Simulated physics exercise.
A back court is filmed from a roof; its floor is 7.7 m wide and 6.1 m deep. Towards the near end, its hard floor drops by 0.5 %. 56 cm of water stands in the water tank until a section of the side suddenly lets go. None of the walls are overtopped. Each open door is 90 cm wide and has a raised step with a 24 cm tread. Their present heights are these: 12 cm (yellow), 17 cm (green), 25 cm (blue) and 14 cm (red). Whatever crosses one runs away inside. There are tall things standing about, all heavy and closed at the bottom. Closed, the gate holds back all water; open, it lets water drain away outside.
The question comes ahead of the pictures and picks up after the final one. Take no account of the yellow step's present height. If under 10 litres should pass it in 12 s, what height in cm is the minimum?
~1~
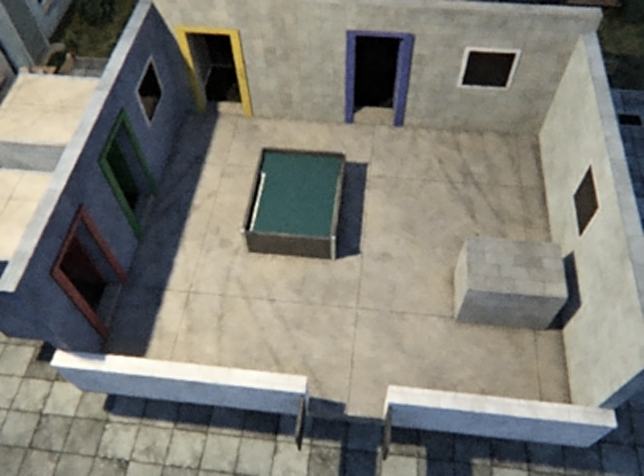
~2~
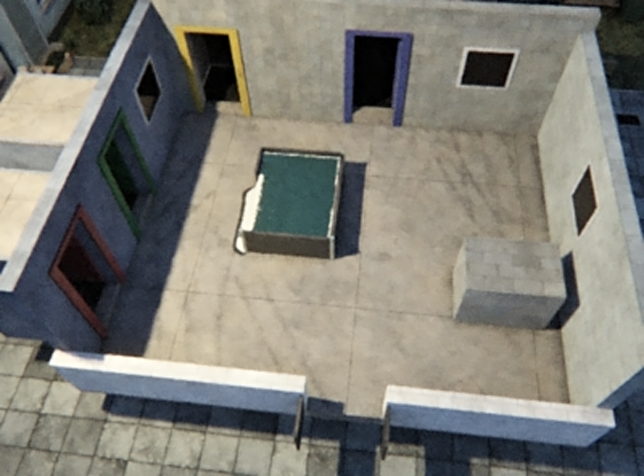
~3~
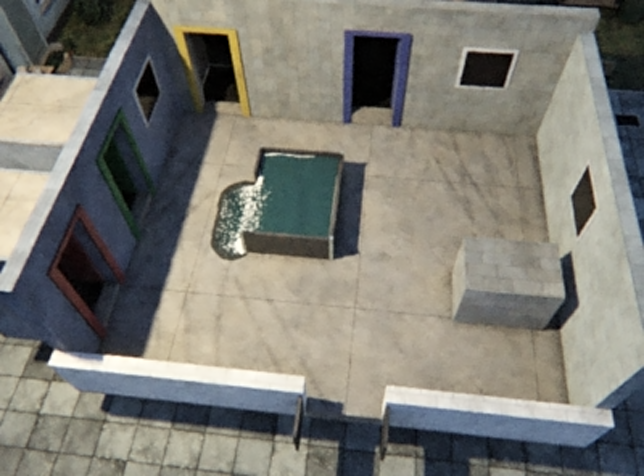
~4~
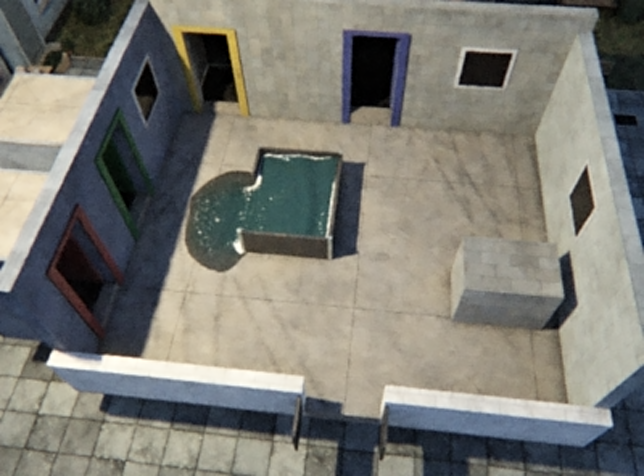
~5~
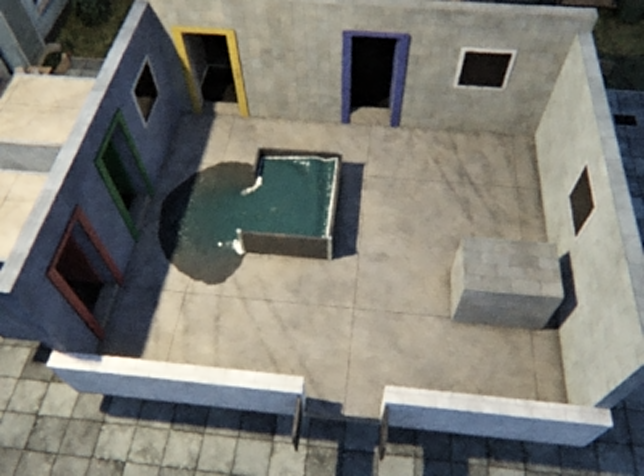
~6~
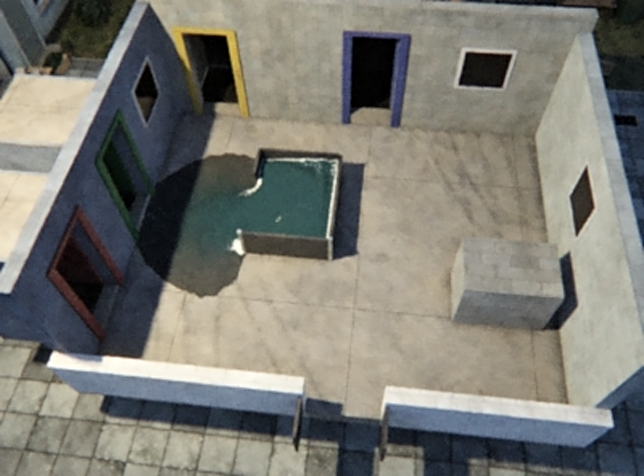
The minimum is around 11 cm.
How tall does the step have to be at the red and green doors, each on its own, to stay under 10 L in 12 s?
About 11.0 cm at red and 29 cm at green.
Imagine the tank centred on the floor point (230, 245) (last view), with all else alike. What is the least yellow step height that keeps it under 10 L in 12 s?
At least roughly 12.5 cm high.
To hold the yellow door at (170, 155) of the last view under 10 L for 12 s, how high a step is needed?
Minimum: Close to 9.5 cm.
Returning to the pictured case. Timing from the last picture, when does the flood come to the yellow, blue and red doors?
Door yellow 1.5 s / door blue 3.4 s / door red 0.7 s.
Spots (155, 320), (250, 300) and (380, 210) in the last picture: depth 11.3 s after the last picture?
In that order: 4, 2 and 2 cm.
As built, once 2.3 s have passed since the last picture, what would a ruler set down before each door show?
Depth (cm): Yellow 14 / green 19 / blue 0 / red 11.
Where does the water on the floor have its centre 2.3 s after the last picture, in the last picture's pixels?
Centre of the water: Approx. (213, 231) px.
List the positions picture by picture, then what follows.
The water tank at (296, 193) is whole and still, 56 cm deep; the yellow door at (218, 78) is dry, in the first frame.
The gap is at (254, 215), the front 0.2 m out at (245, 208); the back of the water tank holds 56 cm, in the second frame.
Water pours out at (253, 215) and has run 0.7 m, to (216, 232); about 9 cm deep outside, 56 cm at the back, in the third frame.
Water pours out at (252, 215) and has run 1.2 m, to (194, 207); about 8 cm deep outside, 53 cm at the back, in the fourth frame.
Water pours out at (252, 216) and has run 1.7 m, to (165, 210); about 6 cm deep outside, 47 cm at the back, in the fifth frame.
The front is at (138, 237), 2.1 m from the gap at (252, 216); 4.7 m2 of floor is wet, 49 cm left at the back; 1.4 m in a straight line remain to the yellow door at (214, 79), in the sixth frame.
Then, 0.7 s after the last picture water covers 15 % of the floor, deepest (34 cm) near (141, 229); it has not reached the yellow door.
Then, 2.3 s after the last picture water covers 25 % of the floor, deepest (26 cm) near (90, 373); 14 cm at the yellow door, 1 litre in over its 12 cm step.
Then, 11.3 s after the last picture water covers 95 % of the floor, deepest (6 cm) near (563, 424); 2 cm at the yellow door, 6 litres in over its 12 cm step.
At the yellow door as built, the water peaked near 14 cm, 2.7 s after the last picture.
Run again over the same 12 s with other heights there, 19 litres in over 9.5 cm, 3 litres over 13 cm. The limit of 10 litres is kept from about 11 cm up.
